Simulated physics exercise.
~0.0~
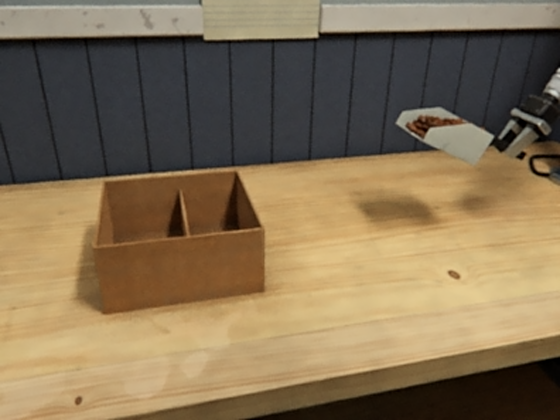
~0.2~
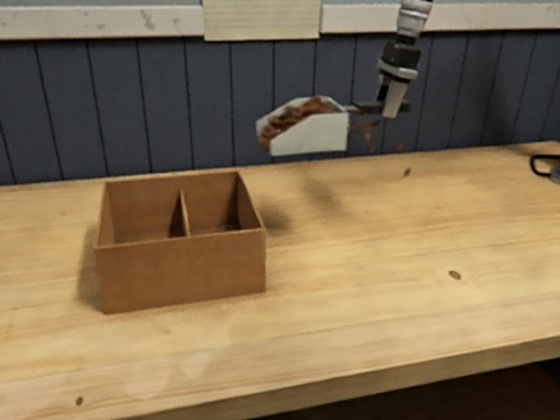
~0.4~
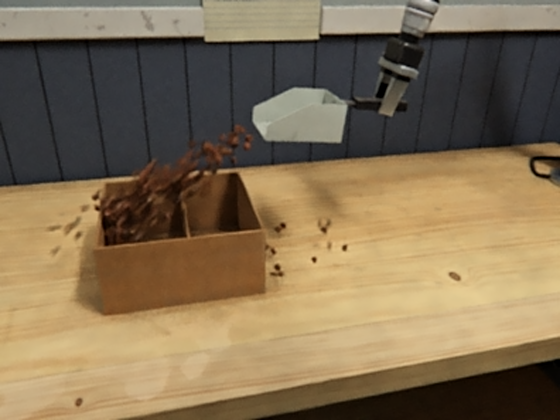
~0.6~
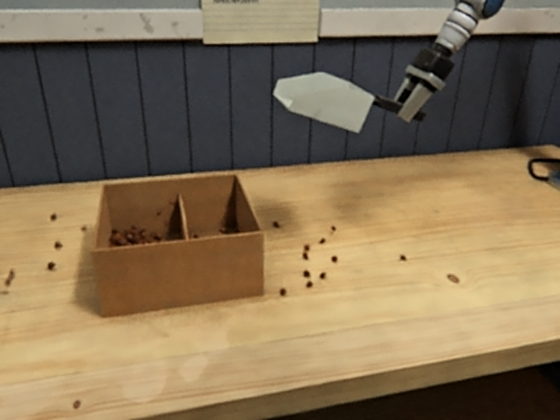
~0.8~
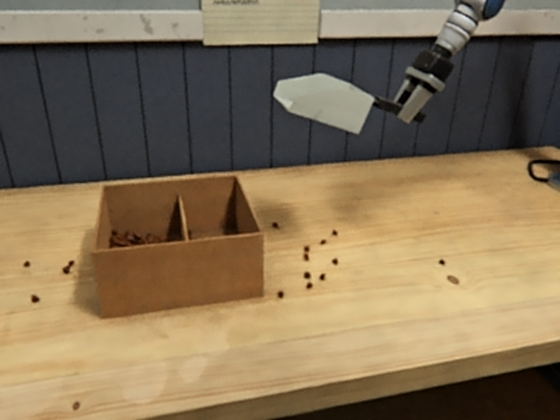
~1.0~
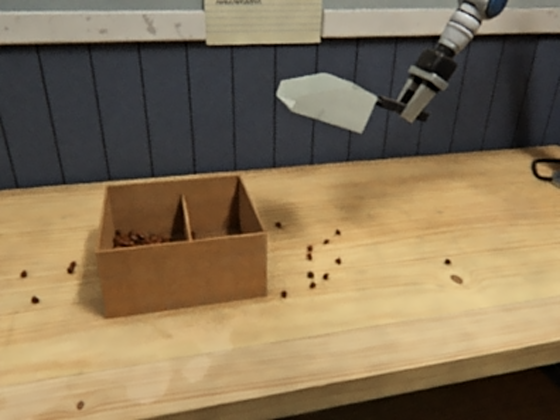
On a wooden table, a robot arm swung a pale scoop of small brown pellets left toward a divided brown box and flung them out; most landed in the left compartment, some in the right, and a few lay scattered on the tabletop.
